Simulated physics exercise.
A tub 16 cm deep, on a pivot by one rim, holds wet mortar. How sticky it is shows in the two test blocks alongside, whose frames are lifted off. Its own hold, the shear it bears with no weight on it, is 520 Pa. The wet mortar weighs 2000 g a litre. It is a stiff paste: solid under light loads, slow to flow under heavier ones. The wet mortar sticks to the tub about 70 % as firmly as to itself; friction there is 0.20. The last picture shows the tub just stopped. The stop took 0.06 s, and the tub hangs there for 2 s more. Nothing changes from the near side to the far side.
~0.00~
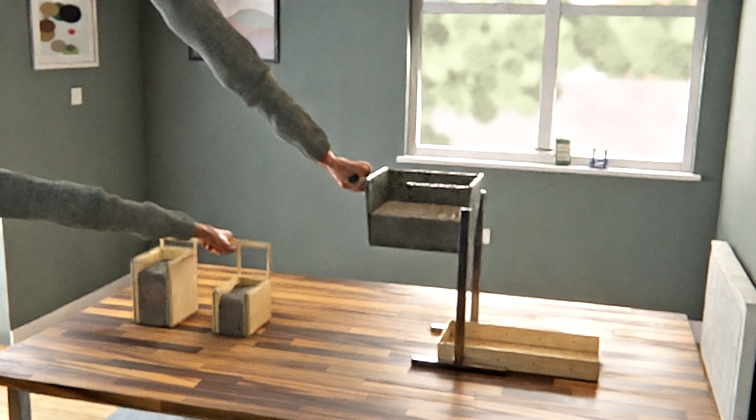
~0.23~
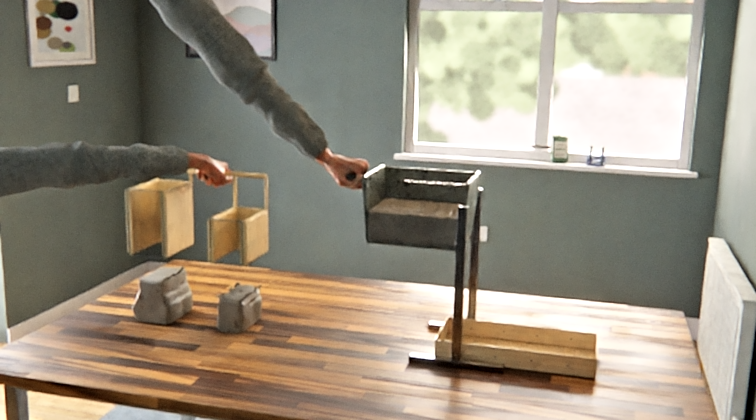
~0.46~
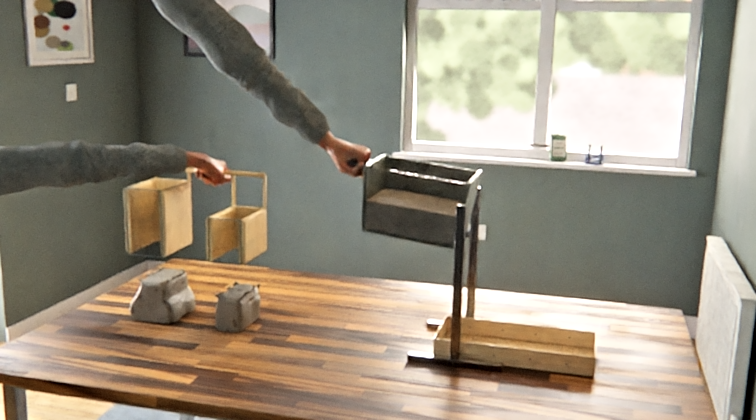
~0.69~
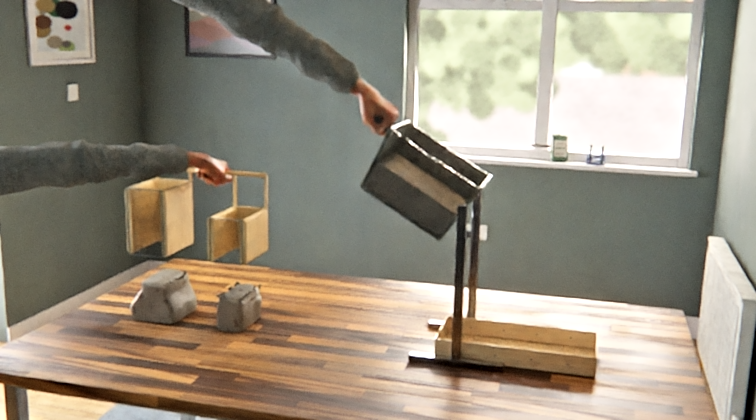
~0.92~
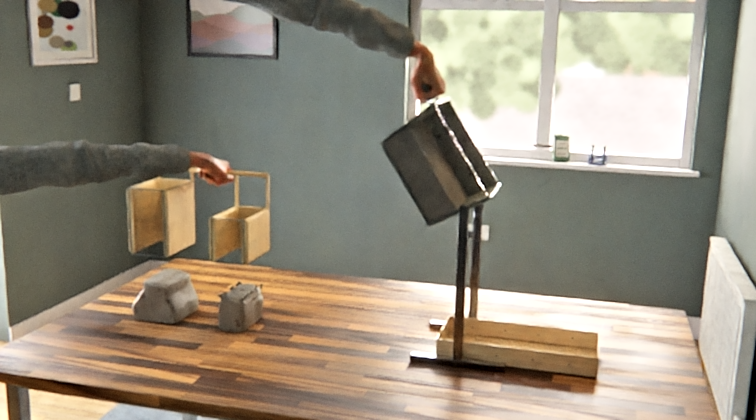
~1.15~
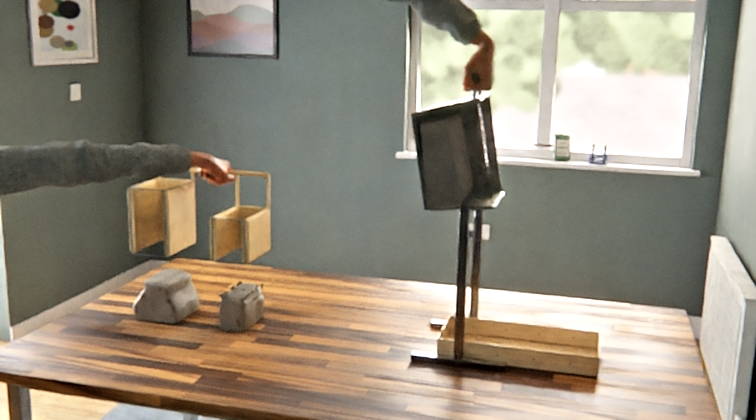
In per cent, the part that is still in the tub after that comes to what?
The part that is still in the tub after that is near 100 %.
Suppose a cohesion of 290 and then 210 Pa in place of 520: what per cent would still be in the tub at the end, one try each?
In that order: 80 %, 70 %.
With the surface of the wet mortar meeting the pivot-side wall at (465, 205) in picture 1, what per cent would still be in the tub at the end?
In that case some 60 per cent.
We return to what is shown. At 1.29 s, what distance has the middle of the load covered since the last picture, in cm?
Some 3 cm.
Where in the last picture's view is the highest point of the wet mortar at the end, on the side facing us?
At about (470, 151).
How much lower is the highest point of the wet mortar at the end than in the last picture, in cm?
Roughly 7 cm.
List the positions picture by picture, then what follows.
The first frame shows handle-side rim at (368, 180), tilt 0 degrees; highest point of the wet mortar at (377, 214); test blocks 16 cm, 10 cm high (left to right).
The second frame shows handle-side rim at (365, 177), tilt 0 degrees; highest point of the wet mortar at (375, 211); test blocks 13 cm, 9.9 cm high (left to right).
The third frame shows handle-side rim at (367, 166), tilt 6 degrees; highest point of the wet mortar at (371, 201); test blocks 12 cm, 9.9 cm high (left to right).
The fourth frame shows handle-side rim at (392, 130), tilt 30 degrees; highest point of the wet mortar at (380, 163); test blocks 12 cm, 9.9 cm high (left to right).
The fifth frame shows handle-side rim at (436, 106), tilt 57 degrees; highest point of the wet mortar at (406, 129); test blocks 12 cm, 9.9 cm high (left to right).
The sixth frame shows handle-side rim at (479, 102), tilt 80 degrees; highest point of the wet mortar at (444, 119); test blocks 12 cm, 9.9 cm high (left to right).
By 1.29 s, the tub is at 80 degrees and holds 100 %.
By 1.46 s, the tub is at 80 degrees and holds 100 %.
By 1.63 s, the tub is at 80 degrees and holds 100 %.
By 1.80 s, the tub is at 80 degrees and holds 100 %.
By 3.15 s, at the end, the tub is at 80 degrees and holds 100 %.
